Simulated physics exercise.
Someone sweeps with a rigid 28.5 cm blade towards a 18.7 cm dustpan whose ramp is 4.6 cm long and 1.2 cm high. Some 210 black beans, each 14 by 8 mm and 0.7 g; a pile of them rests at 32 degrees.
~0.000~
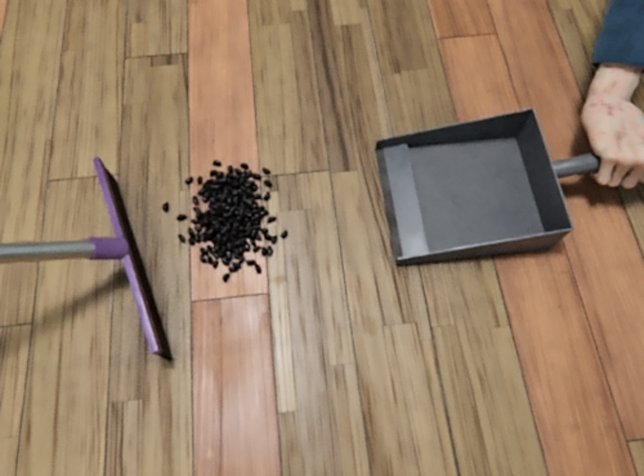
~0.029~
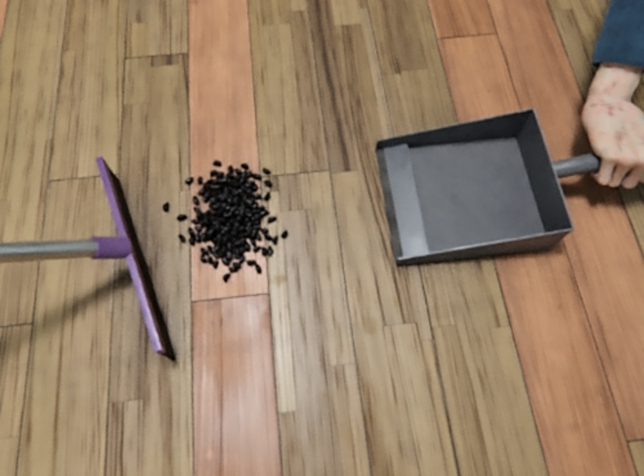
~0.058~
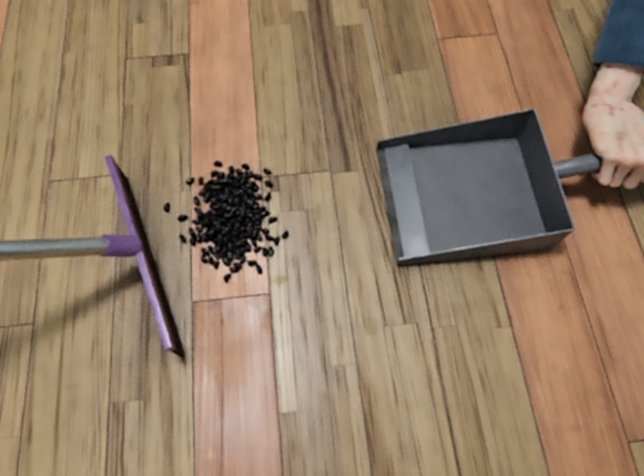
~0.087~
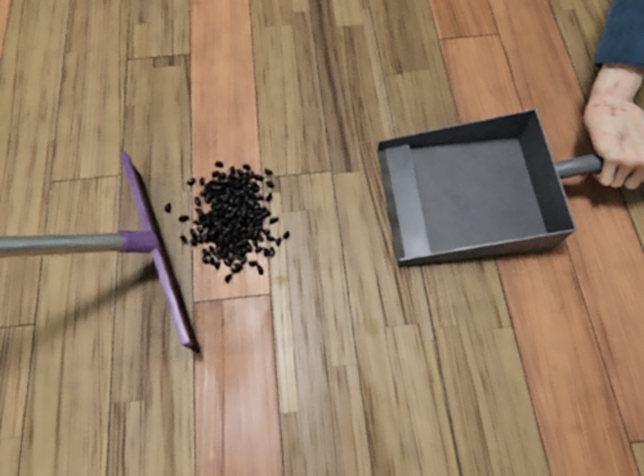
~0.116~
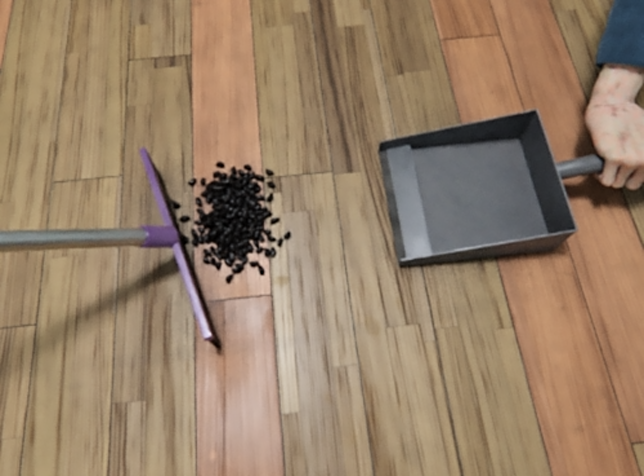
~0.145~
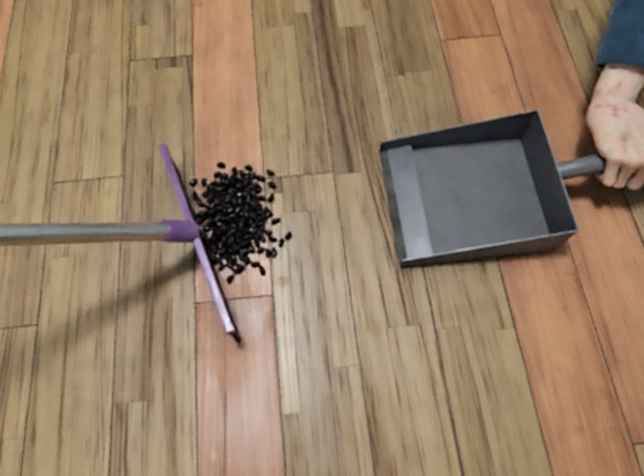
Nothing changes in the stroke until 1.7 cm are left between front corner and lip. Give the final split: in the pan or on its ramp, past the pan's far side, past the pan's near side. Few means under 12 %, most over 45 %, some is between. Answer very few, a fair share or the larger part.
In the pan or on its ramp: A fair share; past the pan's far side: A fair share; past the pan's near side: Very few.
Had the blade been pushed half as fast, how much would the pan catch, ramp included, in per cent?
Then about 5 per cent.
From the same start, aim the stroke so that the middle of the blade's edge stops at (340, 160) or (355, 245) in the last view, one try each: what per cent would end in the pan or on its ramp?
Some 20 and 25 per cent.
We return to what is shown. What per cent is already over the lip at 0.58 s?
About 25 per cent by then.
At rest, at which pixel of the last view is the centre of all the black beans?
Near (380, 172).
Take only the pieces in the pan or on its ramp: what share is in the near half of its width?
About 30 per cent.
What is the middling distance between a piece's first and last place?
Some 24 cm.
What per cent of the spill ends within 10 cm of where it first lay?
About 0 per cent.
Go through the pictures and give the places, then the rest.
The first picture shows blade from (157, 350) to (100, 164), moved 0.0 cm, 0 of the pieces shifted so far; middle of the pieces at (231, 215); pan at (472, 196).
The second picture shows blade from (160, 349) to (103, 164), moved 0.4 cm, 0 of the pieces shifted so far; middle of the pieces at (231, 216).
The third picture shows blade from (170, 347) to (112, 162), moved 1.5 cm, 0 of the pieces shifted so far; middle of the pieces at (232, 216).
The fourth picture shows blade from (187, 342) to (127, 159), moved 3.4 cm, 0 of the pieces shifted so far; middle of the pieces at (233, 216).
The fifth picture shows blade from (209, 337) to (146, 155), moved 5.9 cm, 2 of the pieces shifted so far; middle of the pieces at (234, 217).
The sixth picture shows blade from (231, 331) to (165, 151), moved 8.5 cm, 42 of the pieces shifted so far; middle of the pieces at (235, 217); pan at (476, 197). Its pace works out near 0.89 m/s, heading 11 degrees away from the viewer's side.
Then, at 0.27 s, middle of the blade 16 cm from the lip; 0 % over the lip, far side 10 %, near side 0 %.
Then, at 0.36 s, middle of the blade 8 cm from the lip; 0 % over the lip, far side 20 %, near side 0 %.
Then, at 0.58 s, middle of the blade 6 cm from the lip; 25 % over the lip, far side 30 %, near side 0 %.
In the end, at 2.4 s, pan 25 %, far side 30 %, near side 0 %, in front of the lip or behind the blade 45 %.
